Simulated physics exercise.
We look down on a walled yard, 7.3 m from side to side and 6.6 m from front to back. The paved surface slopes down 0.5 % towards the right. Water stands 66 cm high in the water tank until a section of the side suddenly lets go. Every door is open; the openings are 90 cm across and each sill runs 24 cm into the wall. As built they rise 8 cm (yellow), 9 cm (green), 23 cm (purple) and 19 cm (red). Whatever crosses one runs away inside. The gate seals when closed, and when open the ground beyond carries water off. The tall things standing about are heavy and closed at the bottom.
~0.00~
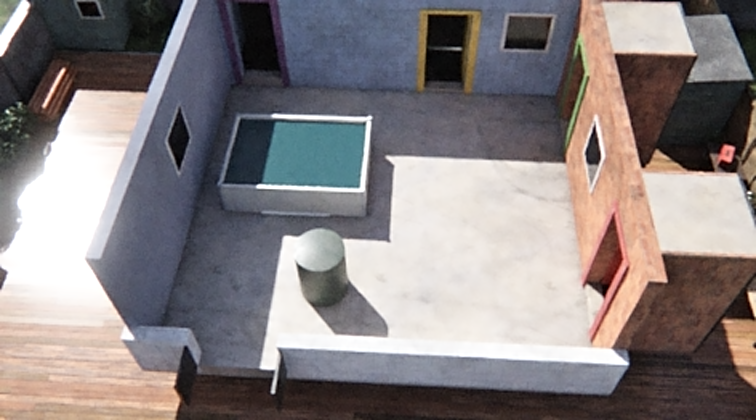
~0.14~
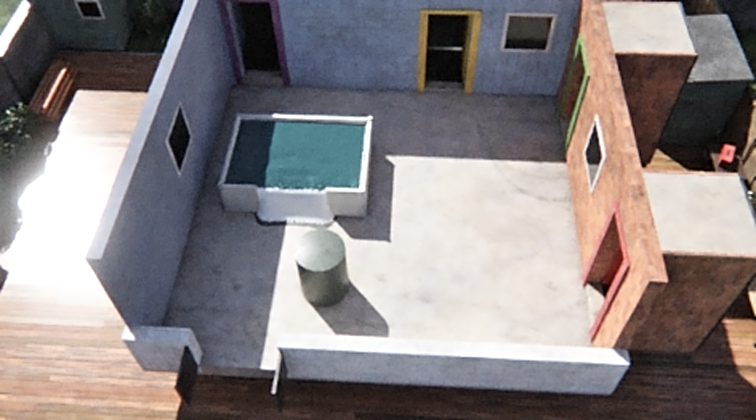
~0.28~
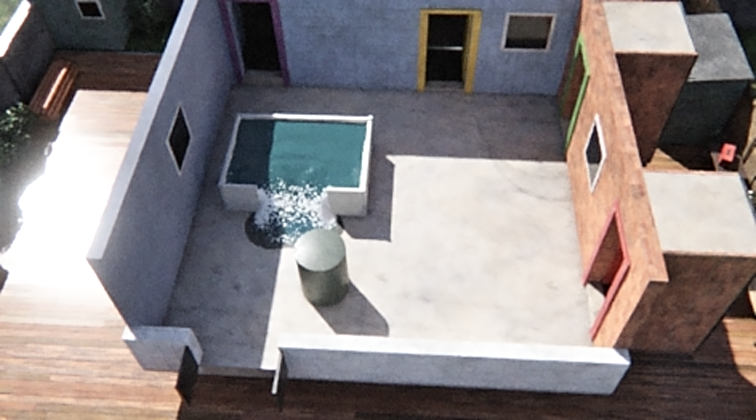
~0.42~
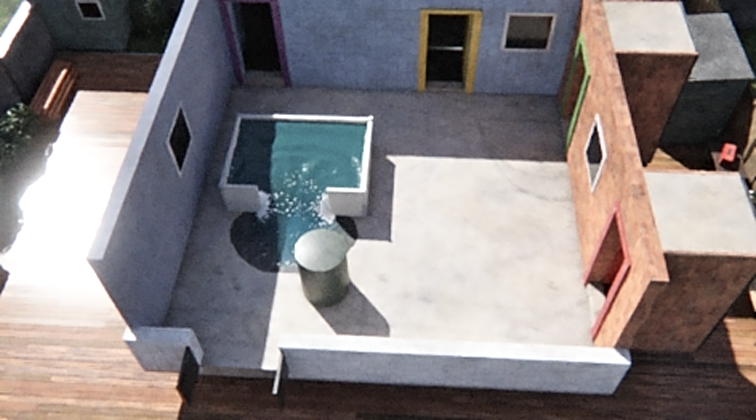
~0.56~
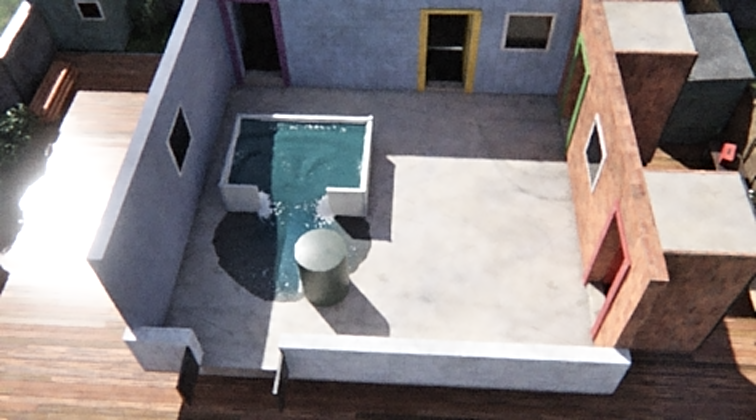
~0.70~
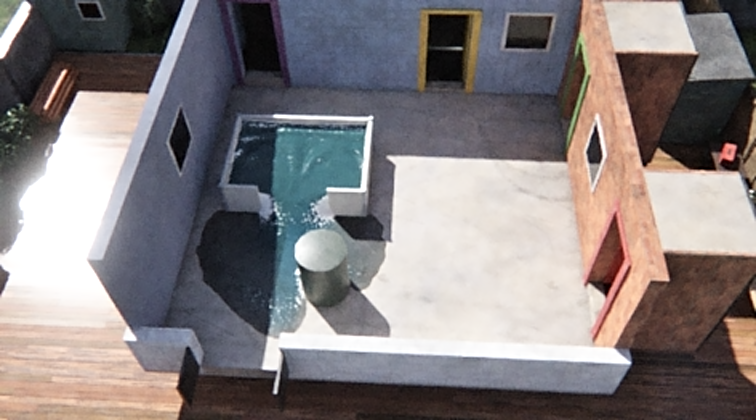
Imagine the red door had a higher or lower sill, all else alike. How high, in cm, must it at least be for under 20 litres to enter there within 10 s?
Close to 6.5 cm is just enough.
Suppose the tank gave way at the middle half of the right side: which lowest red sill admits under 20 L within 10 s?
About 11.0 cm.
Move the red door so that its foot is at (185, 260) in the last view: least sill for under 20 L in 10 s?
Roughly 8.0 cm.
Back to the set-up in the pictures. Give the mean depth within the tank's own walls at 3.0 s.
About 29 cm.
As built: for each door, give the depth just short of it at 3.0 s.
Depths in cm: Yellow 0, green 0, purple 0, red 5.
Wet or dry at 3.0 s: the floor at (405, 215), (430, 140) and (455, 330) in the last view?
In that order: Under water, still dry, wet.
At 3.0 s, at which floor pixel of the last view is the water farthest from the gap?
At about (583, 371).
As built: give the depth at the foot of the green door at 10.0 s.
Some 3.0 cm.
After 1.4 s water covers 20 % of the floor, deepest (44 cm) near (320, 266); it has not reached the red door.
After 3.0 s water covers 45 % of the floor, deepest (26 cm) near (168, 350); 5 cm at the red door, 0 litres in over its 19 cm sill.
After 10.0 s water covers 85 % of the floor, deepest (9 cm) near (310, 266); 6 cm at the red door, 0 litres in over its 19 cm sill.
At the red door as built, the water arrived by 2.9 s and peaked near 10 cm at 4.6 s.
Run again over the same 10 s with other heights there, 26 litres in over 6 cm, 6 litres over 8 cm. The limit of 20 litres is kept from about 6.5 cm up.
